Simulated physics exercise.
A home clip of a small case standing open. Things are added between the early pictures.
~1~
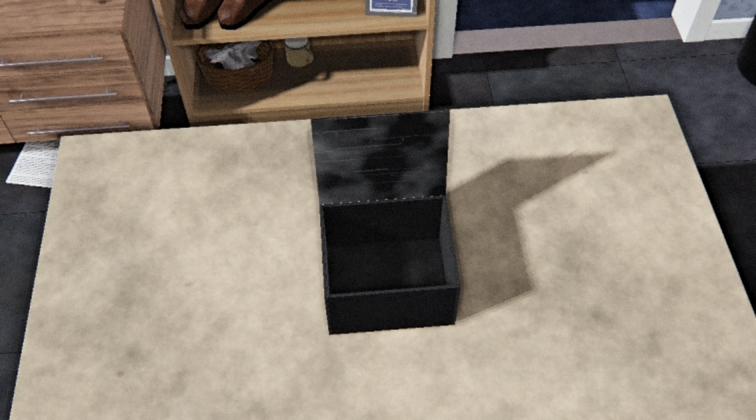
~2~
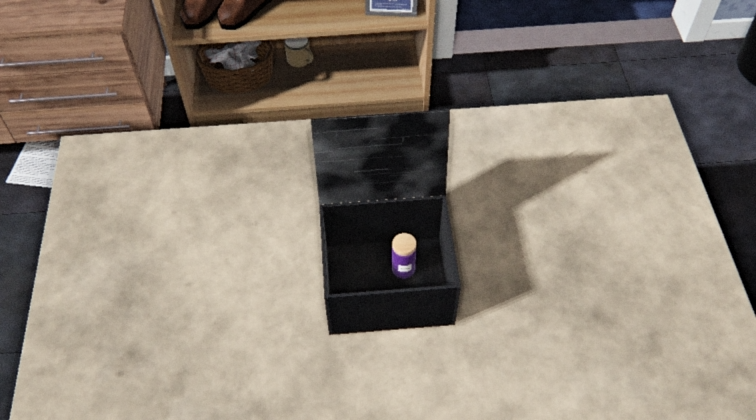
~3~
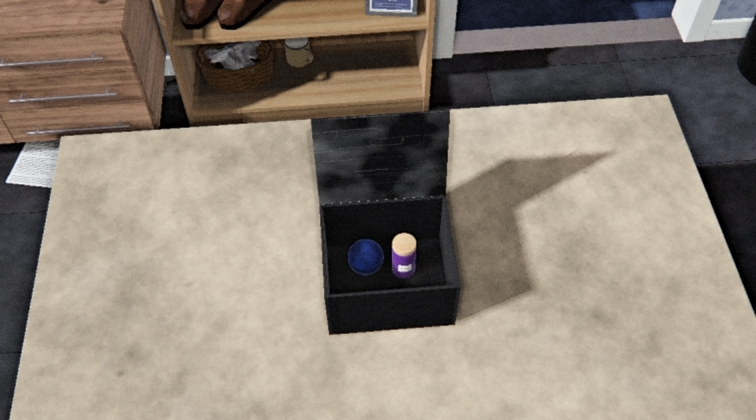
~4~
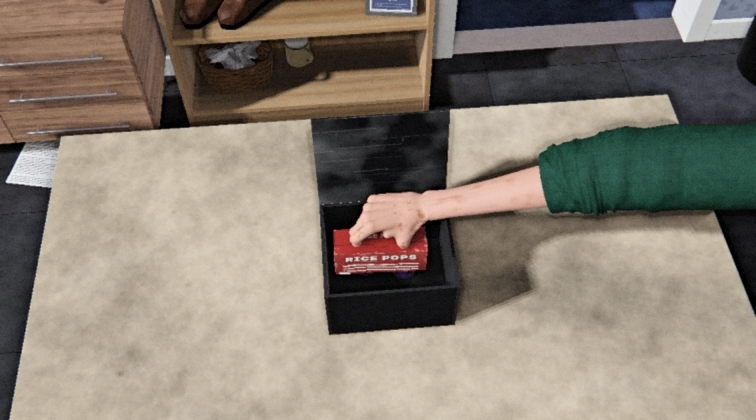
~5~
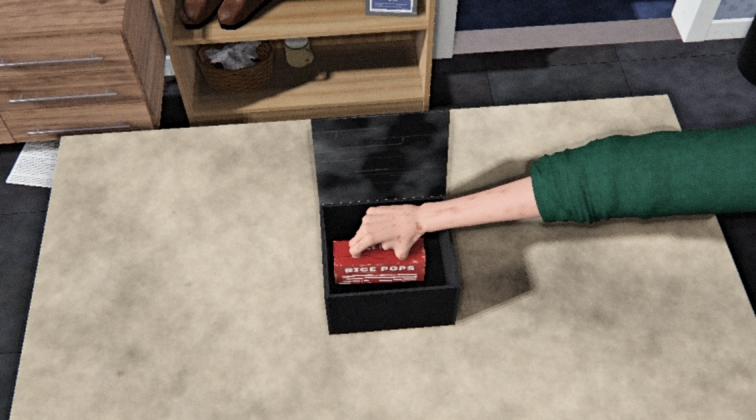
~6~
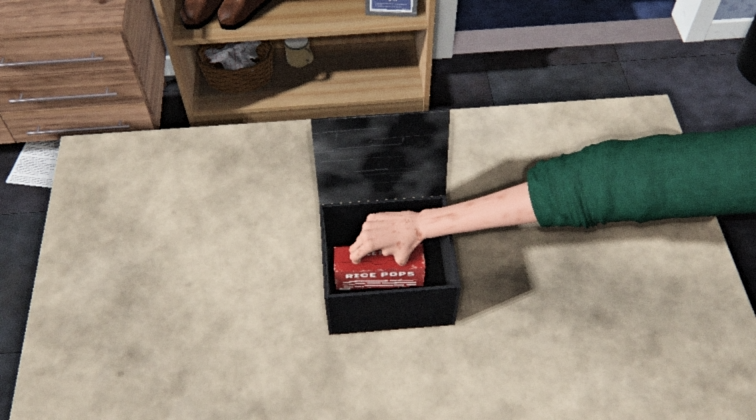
A hand lowers a red carton into a black case holding a bottle and blue ball.
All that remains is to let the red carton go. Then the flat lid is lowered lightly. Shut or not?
Outcome: The lid closes.
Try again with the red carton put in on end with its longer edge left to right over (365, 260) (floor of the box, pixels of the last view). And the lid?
Then it will not close.
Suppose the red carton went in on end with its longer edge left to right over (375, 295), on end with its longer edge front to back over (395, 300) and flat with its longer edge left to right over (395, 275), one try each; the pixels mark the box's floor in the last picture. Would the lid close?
First, it will not close; second, it stays ajar; third, it shuts flat.
Then, 1.10 s after the last picture, lid starting down; red carton slid a little near (379, 287).
Then, 1.60 s after the last picture, lid 57° above the rim; red carton slid a little near (379, 287).
Then, 1.90 s after the last picture, lid 18° above the rim; red carton slid a little near (379, 287).
At rest, lid shut; moved from the start, red carton; the other 2 in place. Seen from the same camera at the end, red carton near (379, 287).
